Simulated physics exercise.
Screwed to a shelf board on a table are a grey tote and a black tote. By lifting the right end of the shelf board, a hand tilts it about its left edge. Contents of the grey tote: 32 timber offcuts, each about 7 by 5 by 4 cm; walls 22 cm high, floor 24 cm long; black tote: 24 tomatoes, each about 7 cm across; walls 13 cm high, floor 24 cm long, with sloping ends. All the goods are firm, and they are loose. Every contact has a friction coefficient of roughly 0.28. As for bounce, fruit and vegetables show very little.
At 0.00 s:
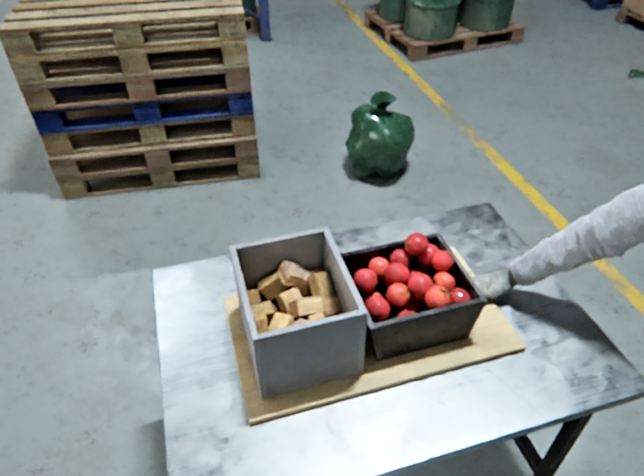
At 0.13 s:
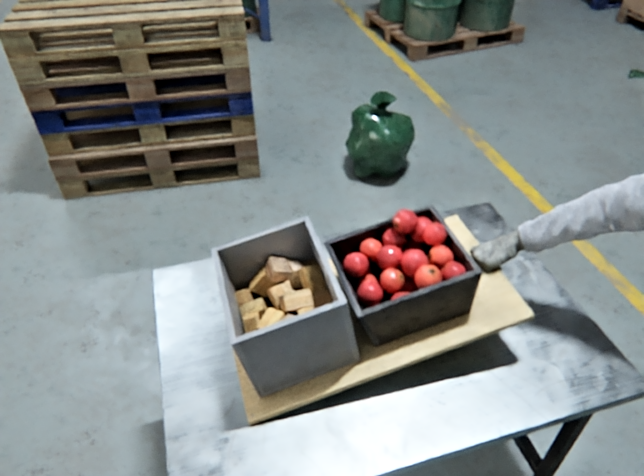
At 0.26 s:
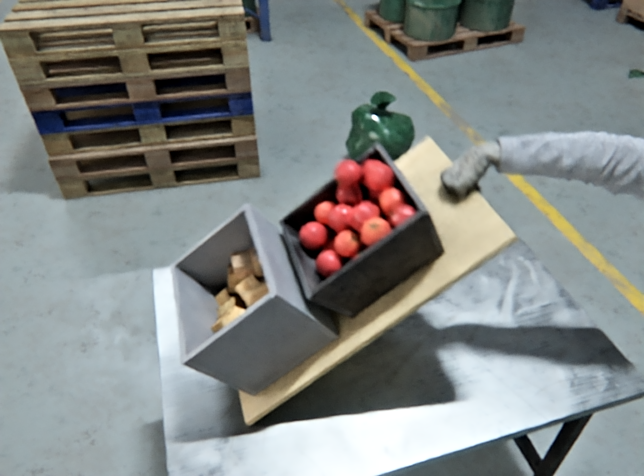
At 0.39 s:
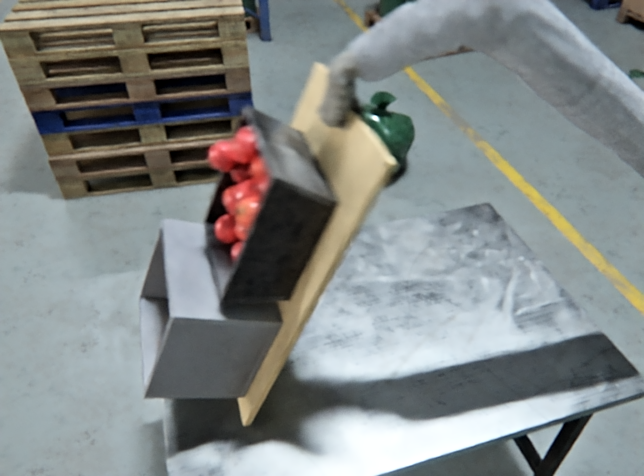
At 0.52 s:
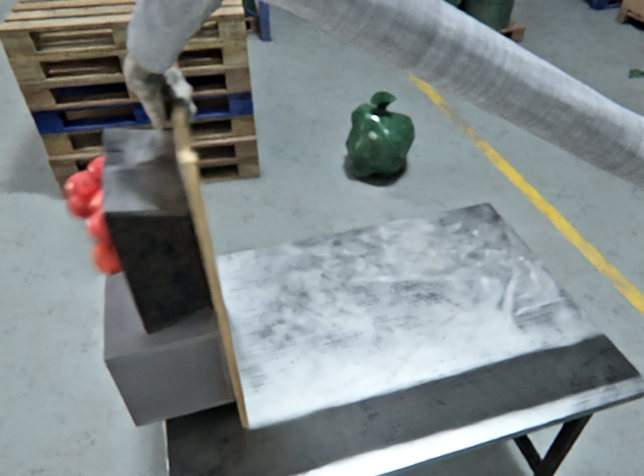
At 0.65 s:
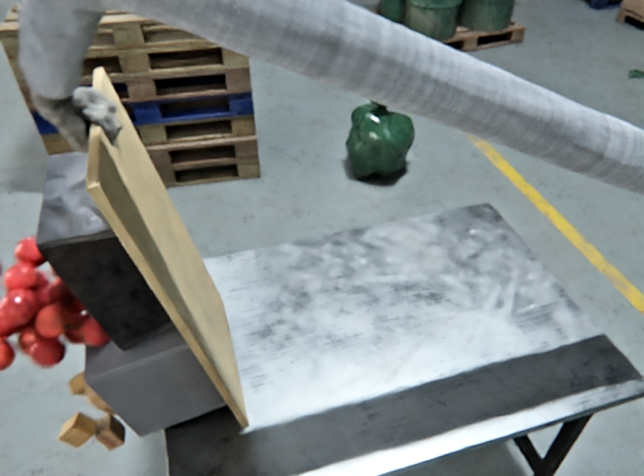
The clip shows a gloved hand lifting the right end of a board on a table, tilting it leftward past upright with its grey tote of wooden pieces and black tote of round red produce, as contents tumble out left.
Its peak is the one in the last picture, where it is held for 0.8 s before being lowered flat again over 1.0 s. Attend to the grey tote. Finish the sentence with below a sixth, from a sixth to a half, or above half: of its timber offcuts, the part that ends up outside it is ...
The part is above half.
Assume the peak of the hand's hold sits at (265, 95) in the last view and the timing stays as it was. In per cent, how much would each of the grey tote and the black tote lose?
In that setup the grey tote sheds 10 per cent of its load, while the black tote sheds 80 per cent.
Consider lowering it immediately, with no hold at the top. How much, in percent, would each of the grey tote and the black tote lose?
In that case you'd see grey tote shed 60 percent of its load and black tote shed 100 percent.
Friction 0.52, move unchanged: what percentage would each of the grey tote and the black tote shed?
That would cost the grey tote 50 and the black tote 100 per cent of the load.
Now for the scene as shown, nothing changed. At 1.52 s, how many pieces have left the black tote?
Roughly 25 for the black tote.
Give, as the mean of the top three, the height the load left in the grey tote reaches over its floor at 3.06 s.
Height: About 11 cm.
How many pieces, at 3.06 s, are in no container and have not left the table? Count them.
Count of pieces: About 0.
After 1.03 s, tilt 101°; the grey tote is down by 21 of 32 and the black tote is down by 24 of 24.
After 1.52 s, tilt 100°; the grey tote is down by 23 of 32 and the black tote is down by 24 of 24.
After 2.19 s, tilt 17°; the grey tote is down by 24 of 32 and the black tote is down by 24 of 24.
Final count (at 3.06 s), the grey tote is down by 24 of 32 and the black tote is down by 24 of 24. Asked share, 24 of 32, 75 per cent.
